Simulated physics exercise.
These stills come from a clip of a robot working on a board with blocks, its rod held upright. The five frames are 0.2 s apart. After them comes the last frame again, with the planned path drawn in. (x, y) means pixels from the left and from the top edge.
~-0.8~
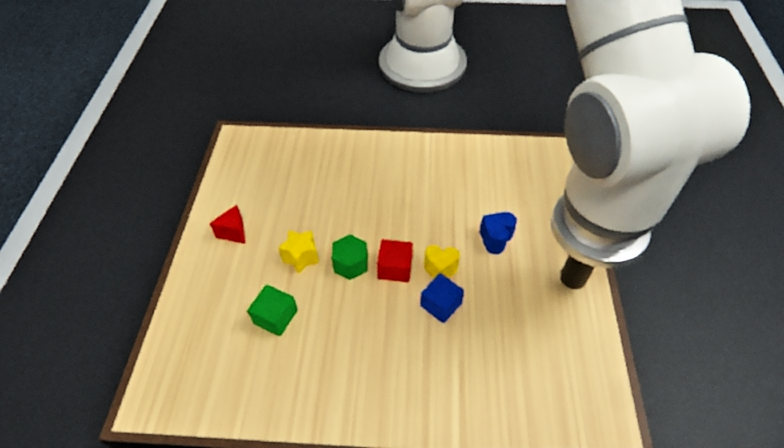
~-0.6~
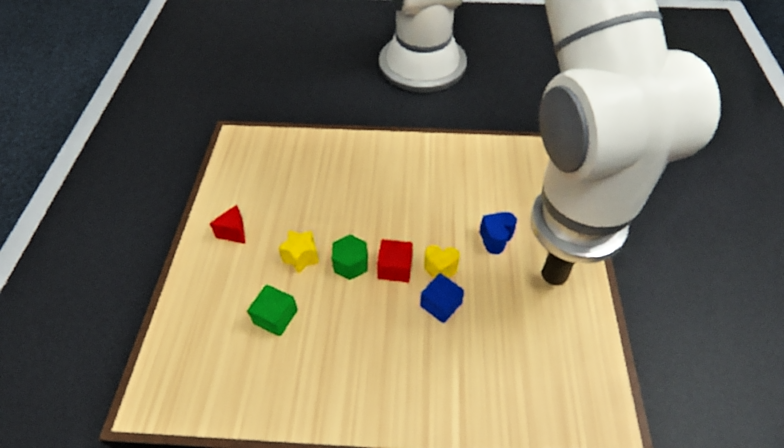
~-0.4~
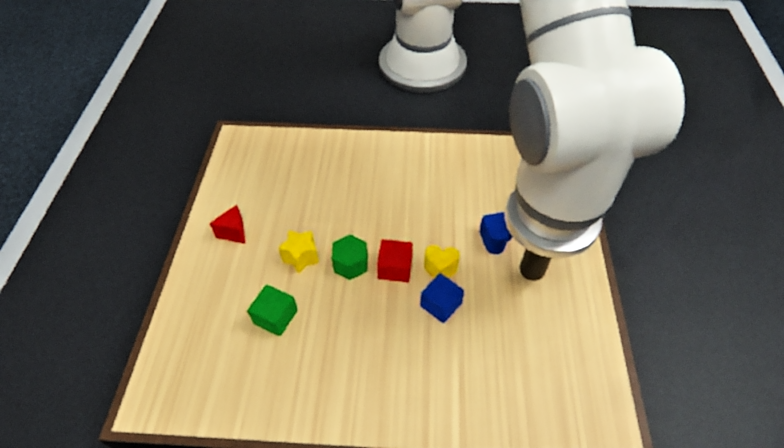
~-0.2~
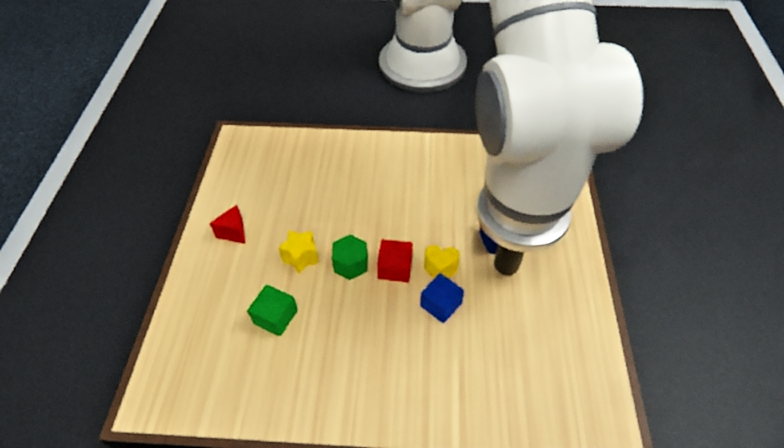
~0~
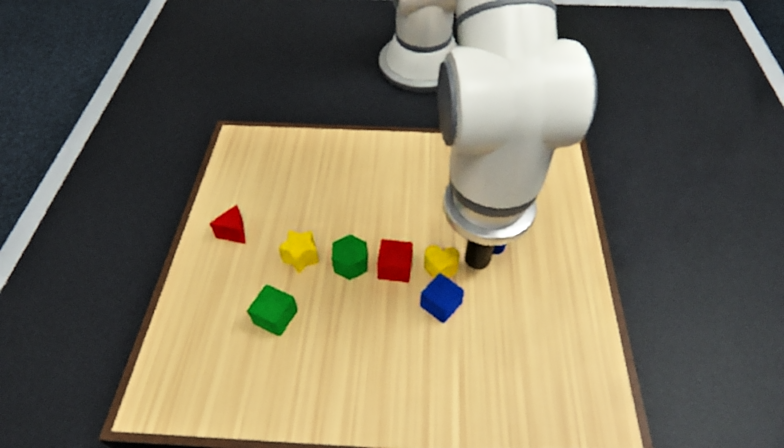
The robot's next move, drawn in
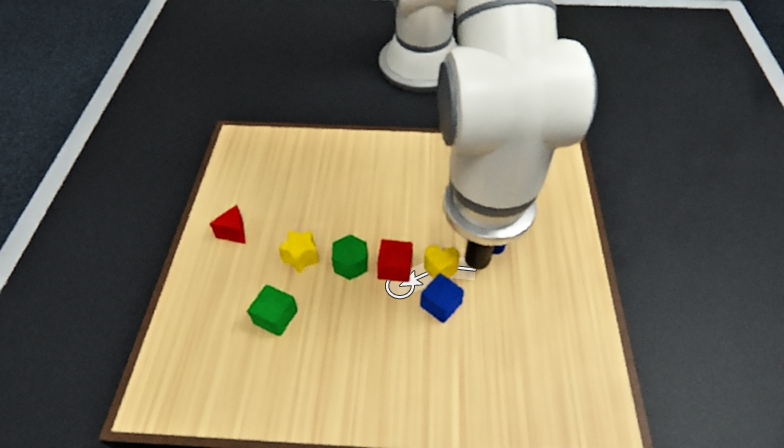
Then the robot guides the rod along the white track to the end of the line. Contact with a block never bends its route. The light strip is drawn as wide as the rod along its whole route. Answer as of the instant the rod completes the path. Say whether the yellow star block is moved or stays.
That one moves away.
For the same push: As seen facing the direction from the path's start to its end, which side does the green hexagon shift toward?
Gets pushed right.
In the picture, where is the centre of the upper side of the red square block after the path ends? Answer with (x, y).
In the picture, it is at (348, 244).
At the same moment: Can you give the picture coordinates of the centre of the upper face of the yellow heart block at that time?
The centre of its top will be at (373, 259).
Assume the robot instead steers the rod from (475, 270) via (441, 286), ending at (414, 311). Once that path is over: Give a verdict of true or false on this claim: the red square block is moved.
This is true.
The line goes from (475, 270) by way of (448, 267) and (424, 275) to (400, 286).
The first path, step by step. Halfway along, rod (436, 261); green hexagon (339, 250); red square block (373, 251), turned 10° anticlockwise; yellow heart block (405, 254).
At the end, rod (400, 277); yellow star block (279, 243), turned 25° clockwise; green hexagon (311, 245), turned 30° anticlockwise; red square block (348, 244); yellow heart block (373, 259), turned 50° clockwise.
